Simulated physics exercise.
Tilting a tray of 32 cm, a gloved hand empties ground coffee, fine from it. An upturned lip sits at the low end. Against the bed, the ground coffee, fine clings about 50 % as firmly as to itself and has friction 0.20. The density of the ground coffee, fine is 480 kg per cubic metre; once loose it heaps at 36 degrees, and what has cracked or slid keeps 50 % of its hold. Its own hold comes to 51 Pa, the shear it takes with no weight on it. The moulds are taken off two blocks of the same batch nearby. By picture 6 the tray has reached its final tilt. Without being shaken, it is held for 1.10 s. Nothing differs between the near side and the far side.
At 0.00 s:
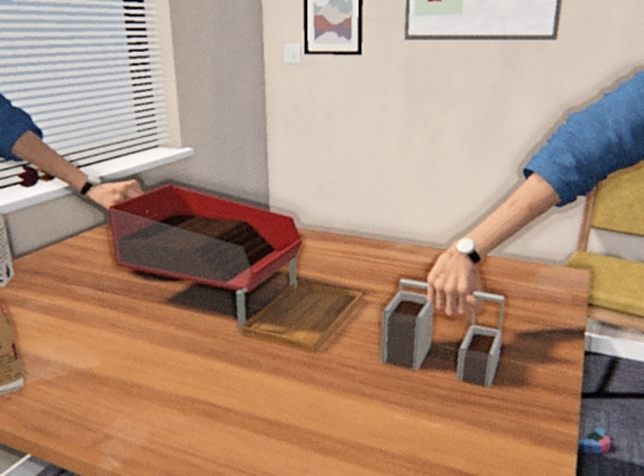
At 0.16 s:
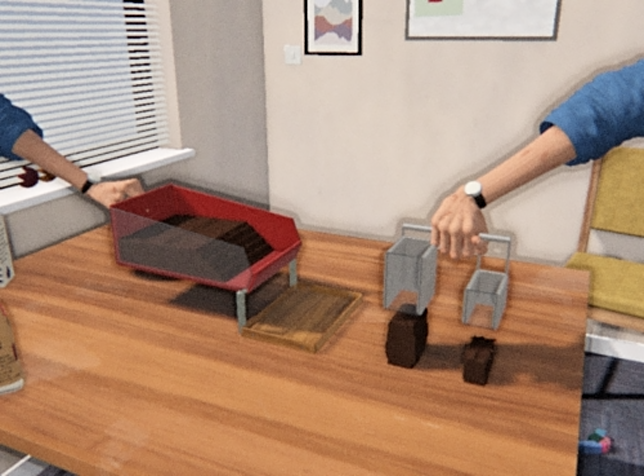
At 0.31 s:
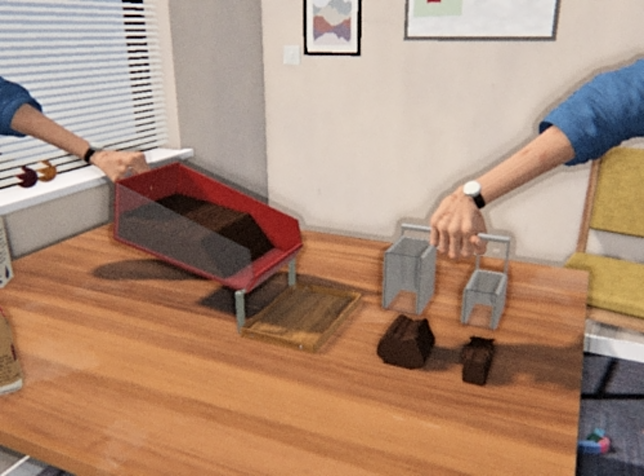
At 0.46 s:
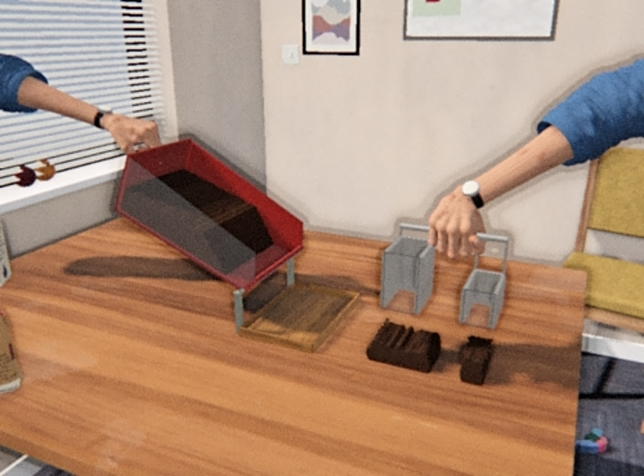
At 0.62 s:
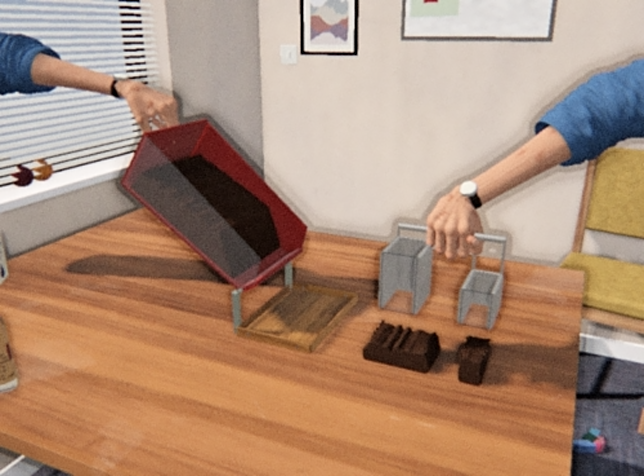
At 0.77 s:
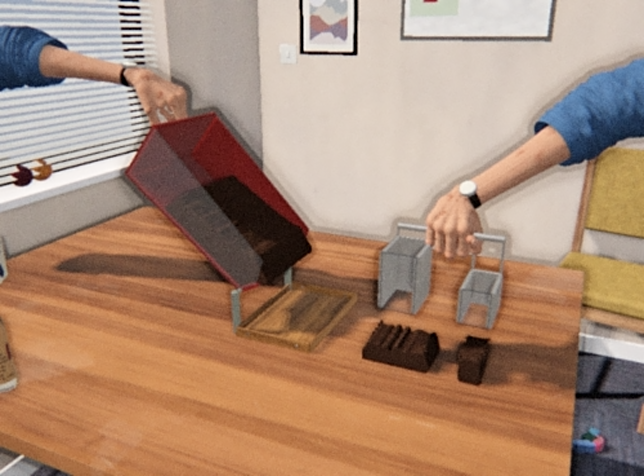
Hands lifting two clear moulds off dark blocks, the larger slumping, then steeply tilting a red tray as dark grounds slide down.
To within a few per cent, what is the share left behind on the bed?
57 %.
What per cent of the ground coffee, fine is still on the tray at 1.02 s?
Roughly 65 percent.
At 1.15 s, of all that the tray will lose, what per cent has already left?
Roughly 90 per cent.
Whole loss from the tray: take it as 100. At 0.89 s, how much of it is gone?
About 40 %.
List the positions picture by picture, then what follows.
Top of the high end at (113, 209), tilt 0 degrees; front end of the ground coffee, fine at (224, 281); test blocks 9.4 cm, 5.1 cm high (left to right), in the first frame.
Top of the high end at (113, 208), tilt 1 degrees; front end of the ground coffee, fine at (224, 281); test blocks 8.8 cm, 5.1 cm high (left to right), in the second frame.
Top of the high end at (119, 184), tilt 11 degrees; front end of the ground coffee, fine at (224, 278); test blocks 6.6 cm, 5.1 cm high (left to right), in the third frame.
Top of the high end at (131, 158), tilt 23 degrees; front end of the ground coffee, fine at (224, 273); test blocks 4.4 cm, 5.1 cm high (left to right), in the fourth frame.
Top of the high end at (147, 137), tilt 35 degrees; front end of the ground coffee, fine at (232, 277); test blocks 4.2 cm, 5.1 cm high (left to right), in the fifth frame.
Top of the high end at (156, 129), tilt 39 degrees; front end of the ground coffee, fine at (267, 280); test blocks 4.2 cm, 5.1 cm high (left to right), in the sixth frame.
By 0.89 s, the tilt is 39 degrees and 82 % is on the bed.
By 1.02 s, the tilt is 39 degrees and 65 % is on the bed.
By 1.15 s, the tilt is 39 degrees and 60 % is on the bed.
By 1.29 s, the tilt is 39 degrees and 58 % is on the bed.
By 1.84 s, at the end, the tilt is 39 degrees and 57 % is on the bed.
